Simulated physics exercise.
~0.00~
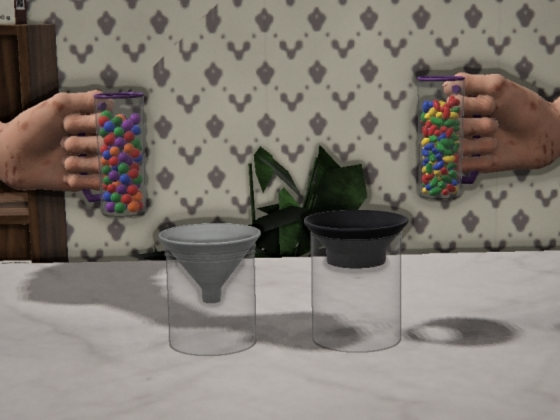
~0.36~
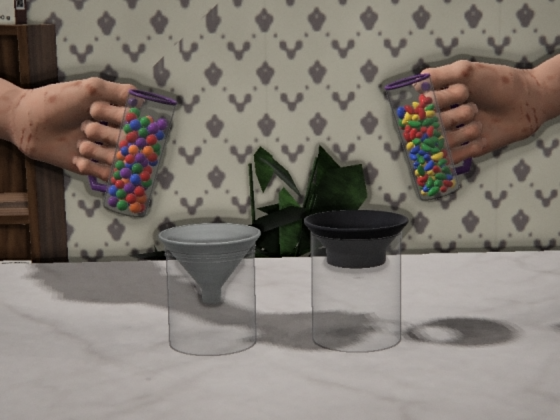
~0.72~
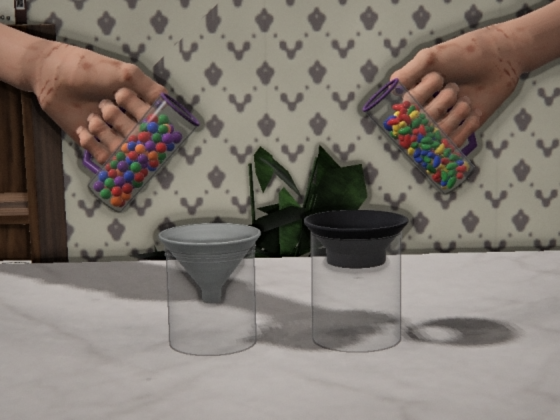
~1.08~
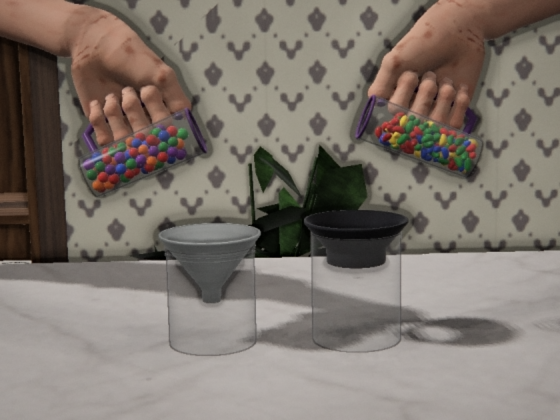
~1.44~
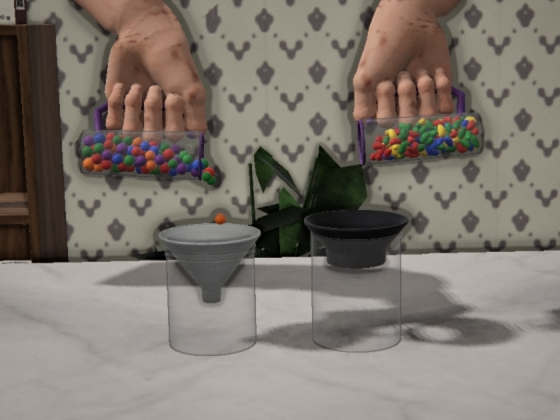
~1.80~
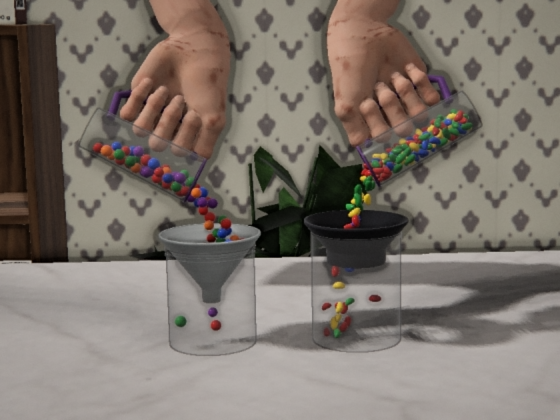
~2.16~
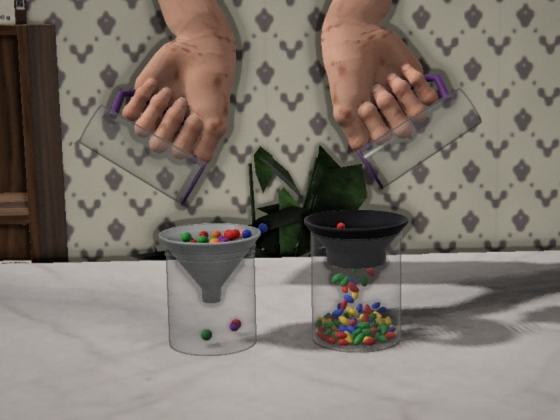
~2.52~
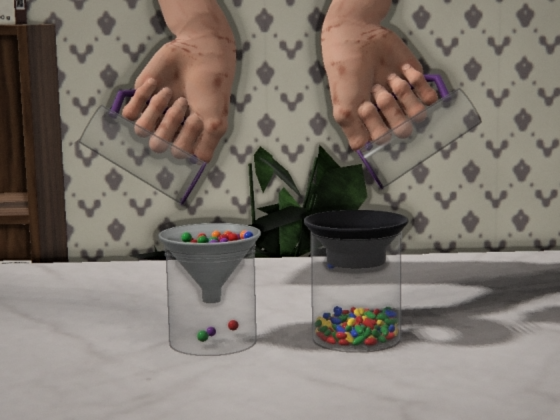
Two hands tipped cups of colourful little balls and sweet-like pieces into funnels over clear jars; the left grey funnel jammed with nearly everything stuck and only a few dropping through, while the right black one let everything fall into its jar.
